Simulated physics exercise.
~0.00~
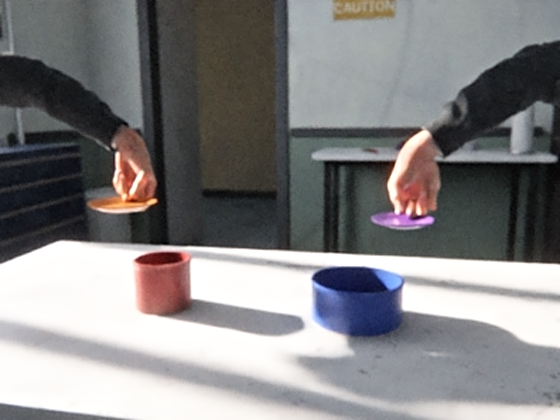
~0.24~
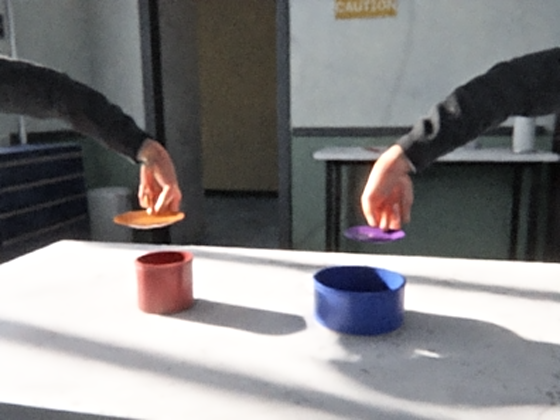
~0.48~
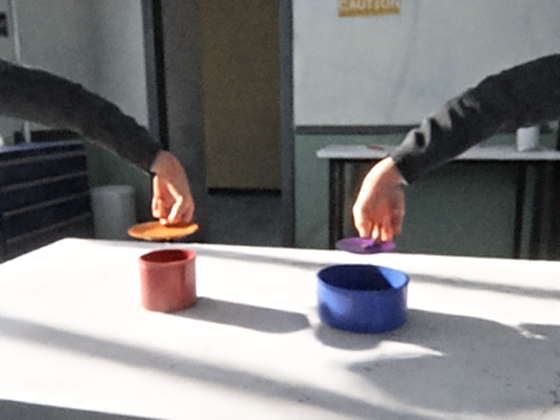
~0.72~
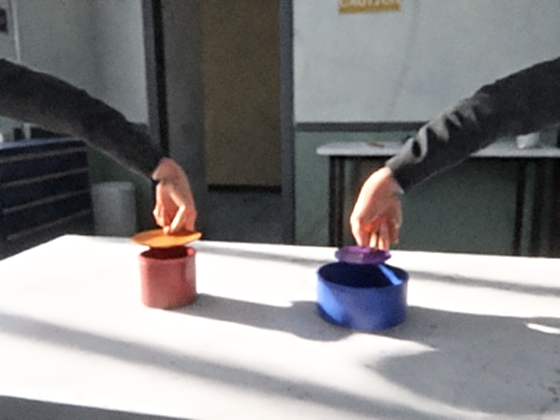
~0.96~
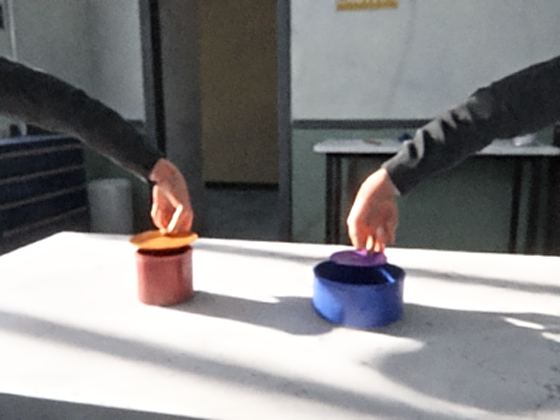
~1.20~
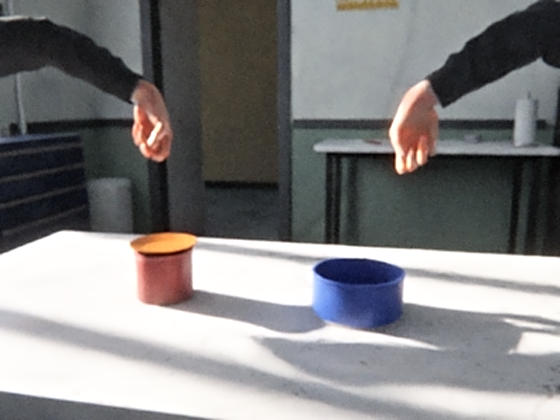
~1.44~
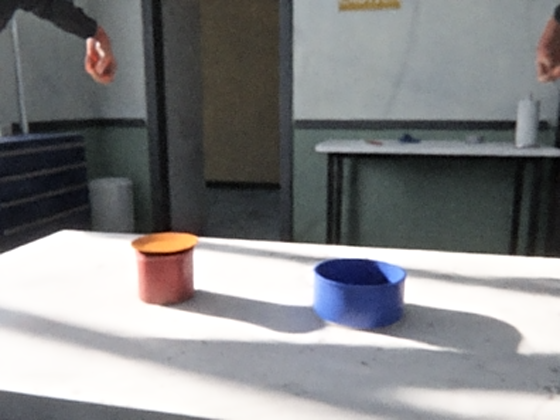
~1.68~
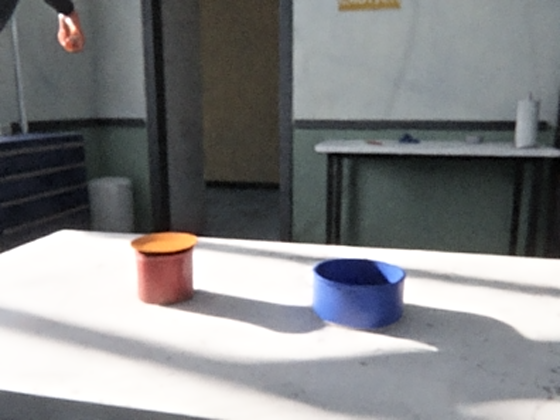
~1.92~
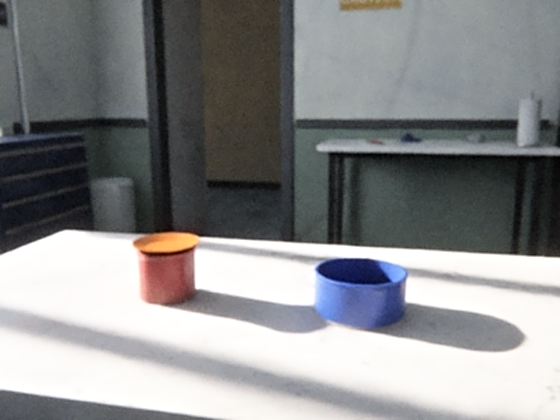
Two hands lowered an orange saucer onto a small red pot and a purple saucer over a wider blue one, then let go and drew away, leaving the orange saucer resting on the rim while the purple one dropped inside the blue pot.
